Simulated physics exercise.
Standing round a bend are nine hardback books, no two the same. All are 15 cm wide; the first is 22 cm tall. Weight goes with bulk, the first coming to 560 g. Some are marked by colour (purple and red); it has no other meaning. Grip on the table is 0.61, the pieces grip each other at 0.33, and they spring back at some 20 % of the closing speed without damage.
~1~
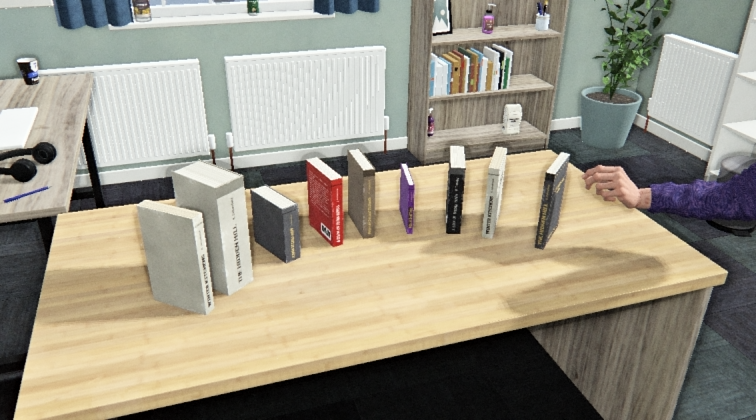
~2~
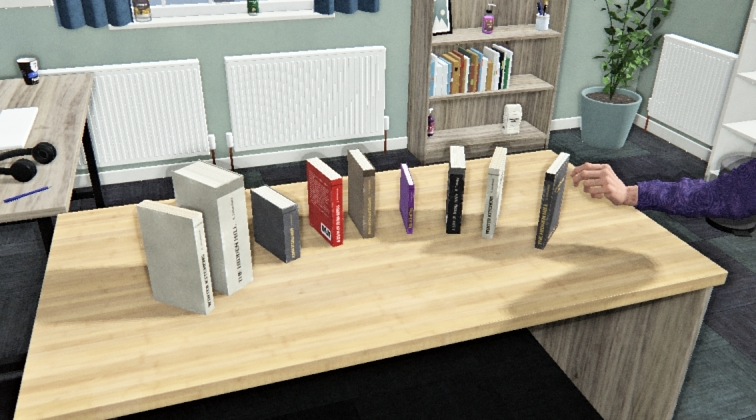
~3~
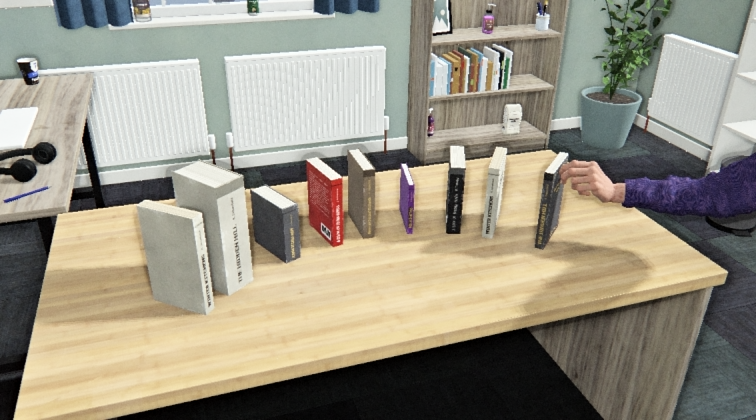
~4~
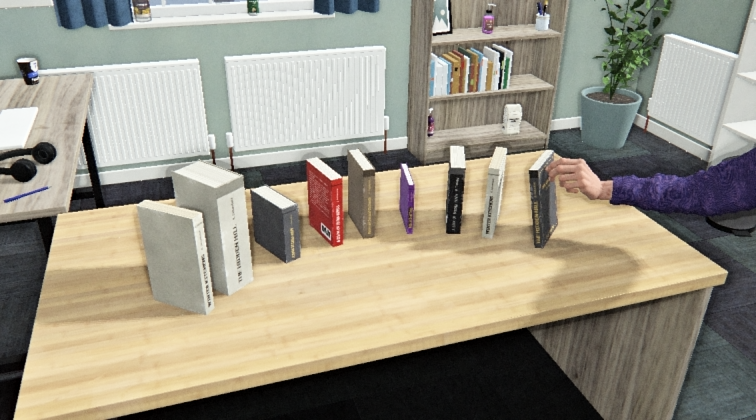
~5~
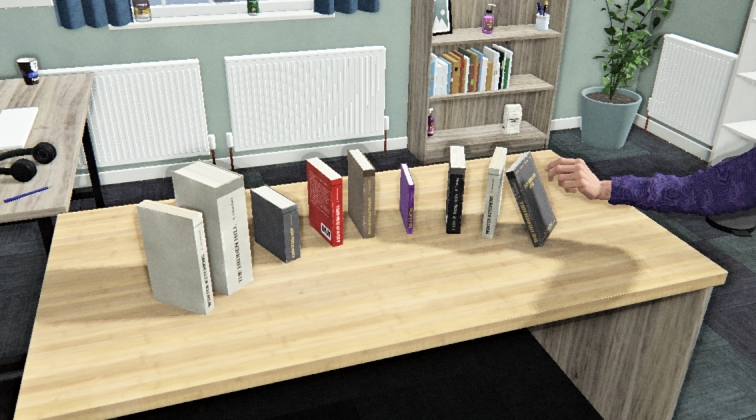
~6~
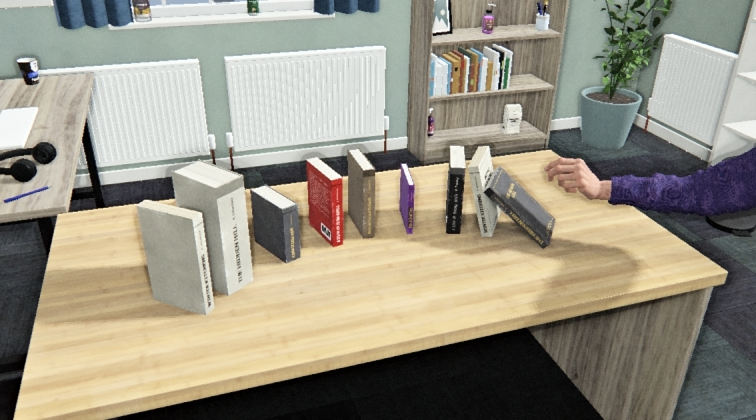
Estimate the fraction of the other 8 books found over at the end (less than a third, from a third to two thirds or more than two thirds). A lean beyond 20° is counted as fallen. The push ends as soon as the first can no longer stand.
It comes to upwards of two thirds.
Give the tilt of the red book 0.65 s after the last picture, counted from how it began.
Roughly 50°.
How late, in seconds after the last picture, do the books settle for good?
Around 1.0 s.
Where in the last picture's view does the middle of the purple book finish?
Around (383, 219).
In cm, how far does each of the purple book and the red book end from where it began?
About: Purple 10, red 10.
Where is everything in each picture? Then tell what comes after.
In the first frame (we follow the side turned to the camera), finger (590, 175) 6 cm from the first book; red book (320, 203); purple book (404, 198); no other piece has moved.
In the second frame, finger (578, 172) 29 mm from the first book; red book (320, 203).
In the third frame, finger (566, 170) pushing; red book (320, 203).
In the fourth frame, finger (554, 167) pushing; red book (320, 203); no other piece has moved.
In the fifth frame, finger (553, 167) stopped; red book (320, 203); no other piece has moved.
In the sixth frame, finger (553, 167) stopped; red book (320, 203); purple book (404, 198); steepest lean 15°, the book at (480, 202); one has shifted.
Then, 0.15 s on from the sixth picture, 2 of the 8 other books over.
Then, 0.29 s on from the sixth picture, 3 of the 8 other books over; purple book tipped 61°.
Then, 0.65 s on from the sixth picture, 5 of the 8 other books over; purple book lying flat; red book tipped 52°.
Finally, 6 of the 8 other books over; purple book lying flat; red book tipped 68°. That is 75 per cent. Two left standing. Seen by the last camera, middles, purple book near (383, 219), red book near (300, 228).
